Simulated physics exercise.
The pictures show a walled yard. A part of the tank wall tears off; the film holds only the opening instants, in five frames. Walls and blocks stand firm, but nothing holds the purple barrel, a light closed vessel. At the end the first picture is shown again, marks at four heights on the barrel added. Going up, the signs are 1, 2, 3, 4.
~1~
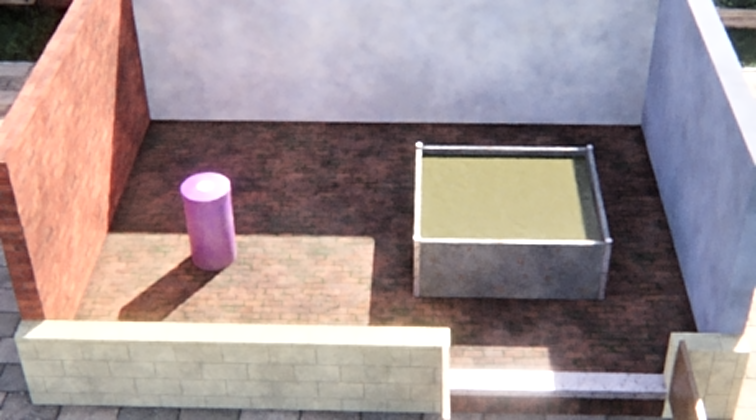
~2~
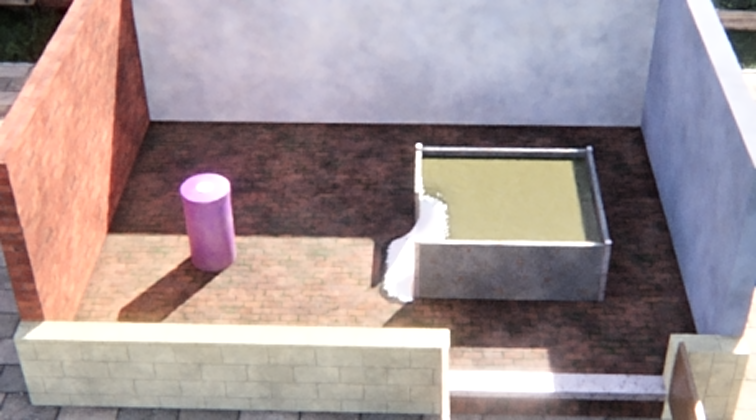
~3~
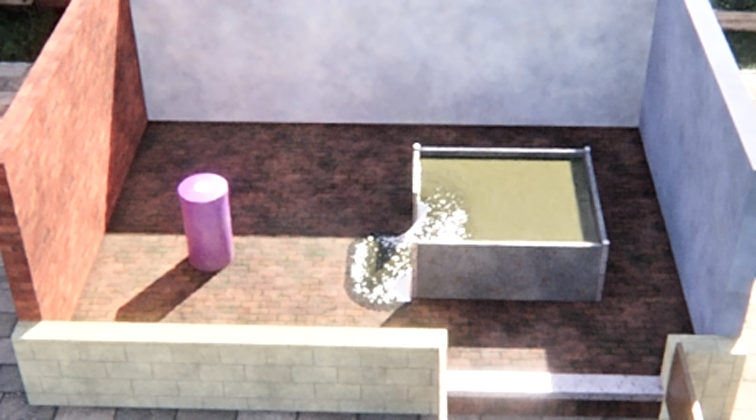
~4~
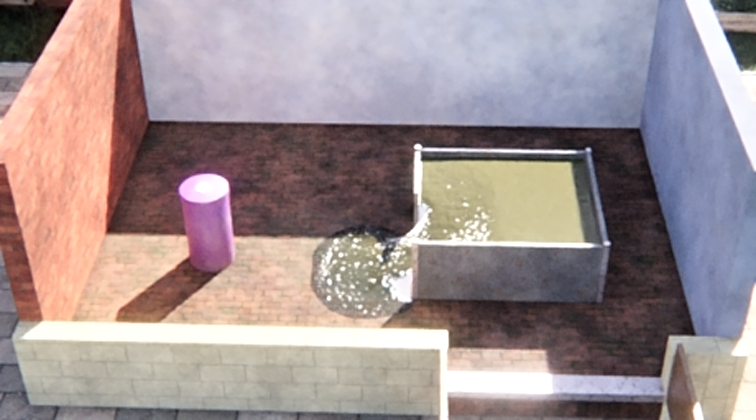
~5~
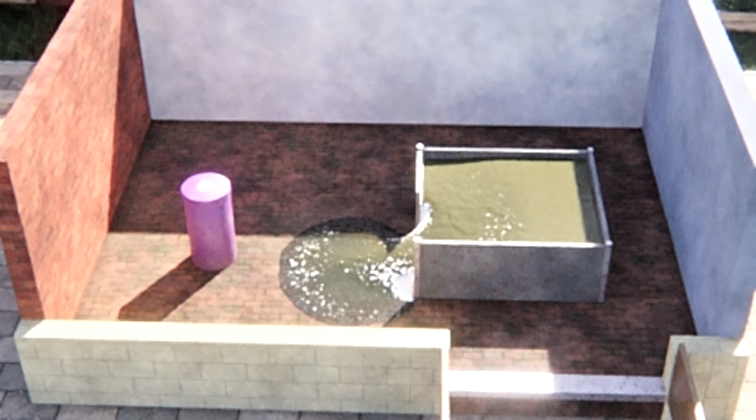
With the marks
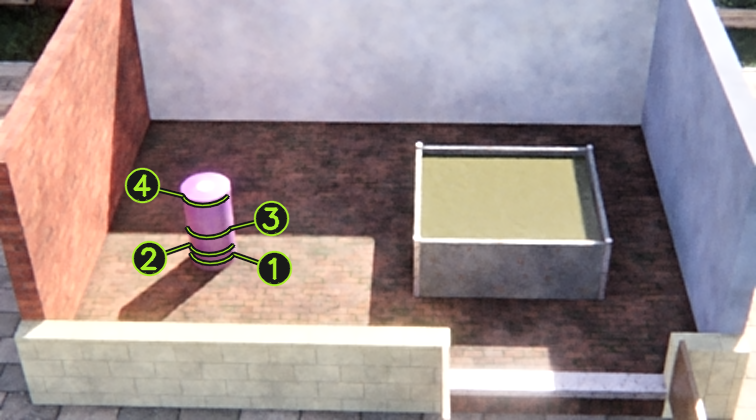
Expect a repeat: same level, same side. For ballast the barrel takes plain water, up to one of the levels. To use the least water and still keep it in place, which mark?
The answer is mark 3.
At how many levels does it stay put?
Two of them.
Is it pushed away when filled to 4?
No.
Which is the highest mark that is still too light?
2.
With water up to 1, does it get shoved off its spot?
Yes, that goes wrong.
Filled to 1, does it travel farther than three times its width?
Yes.
On the marked copy, 1 at (209, 263); 2 at (208, 254); 3 at (206, 237); 4 at (202, 205); from the bottom up 1, 2, 3, 4.
If 1 is chosen, it is pushed about 5 times its own width away.
If 2 is chosen, it is pushed about its own width away.
If 3 is chosen, it does not move.
If 4 is chosen, it does not move.
